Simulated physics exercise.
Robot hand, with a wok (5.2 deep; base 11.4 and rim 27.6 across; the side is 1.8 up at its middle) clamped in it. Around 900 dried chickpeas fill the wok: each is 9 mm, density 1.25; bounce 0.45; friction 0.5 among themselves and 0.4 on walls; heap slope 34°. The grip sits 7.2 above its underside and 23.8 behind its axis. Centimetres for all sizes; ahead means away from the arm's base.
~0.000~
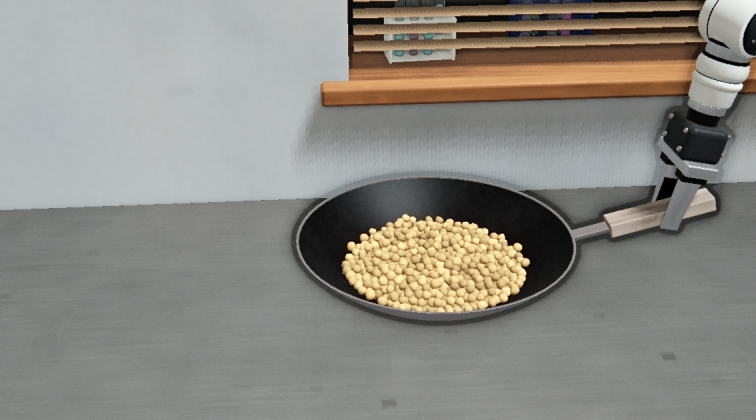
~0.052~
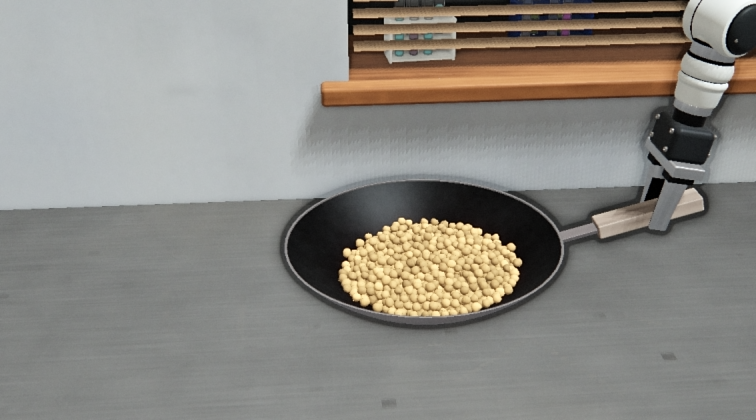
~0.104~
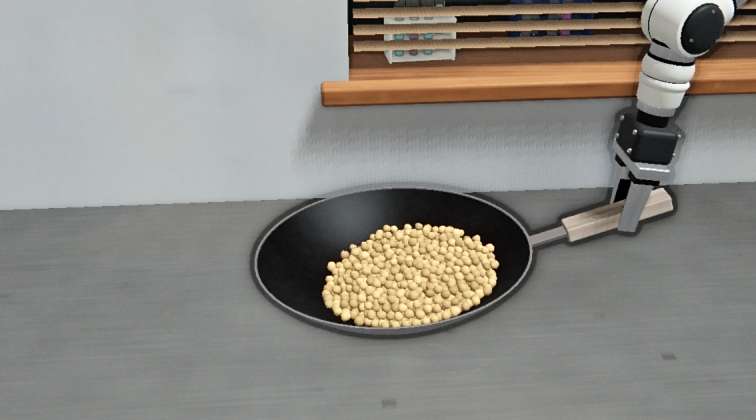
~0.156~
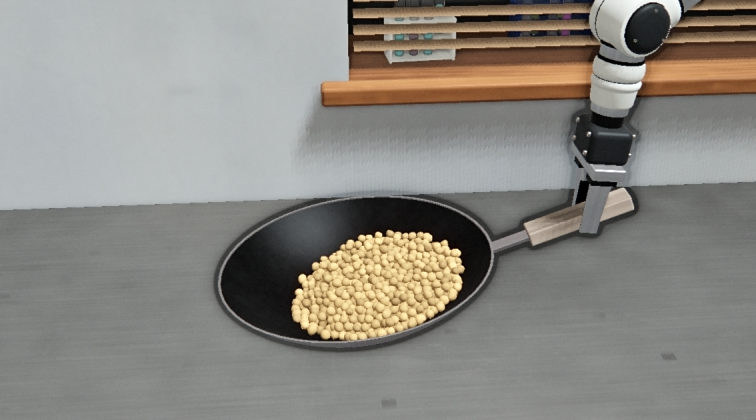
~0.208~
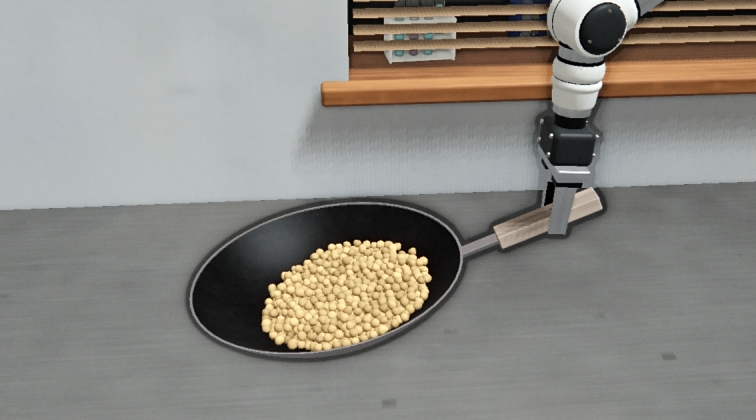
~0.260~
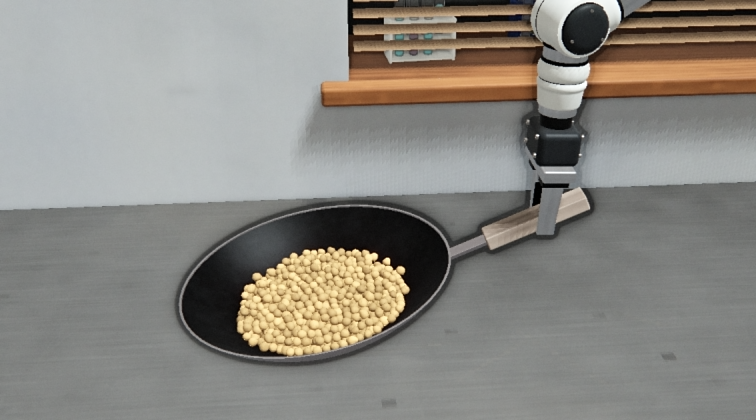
A robot arm gripping a black wok by its wooden handle drew it left across the gray counter, tilting it slightly, while the heap of chickpeas inside shifted a little within the pan.
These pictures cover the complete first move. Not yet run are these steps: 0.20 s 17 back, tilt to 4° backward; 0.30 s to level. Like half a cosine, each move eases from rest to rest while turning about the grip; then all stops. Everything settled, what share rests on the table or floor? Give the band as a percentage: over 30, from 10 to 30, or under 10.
Under 10 %.
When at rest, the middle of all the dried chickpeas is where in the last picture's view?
About (518, 258).
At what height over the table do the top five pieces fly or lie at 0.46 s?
Around 23 cm above the table.
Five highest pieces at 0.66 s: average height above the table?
16 cm, roughly.
By 0.46 s, tilted 4° backward, highest piece 23 above the table; 827 in the wok, 73 in flight or on a rim.
By 0.66 s, tilted 1° backward, highest piece 17 above the table; 871 in the wok, 27 on the table or floor, 2 in flight or on a rim.
By 0.96 s, level, highest piece 15 above the table; 871 in the wok, 29 on the table or floor.
By 2.01 s, level, highest piece 15 above the table; 871 in the wok, 29 on the table or floor.
Final count, 871 in the wok, 29 on the table or floor. That is 3 % on the table or floor.
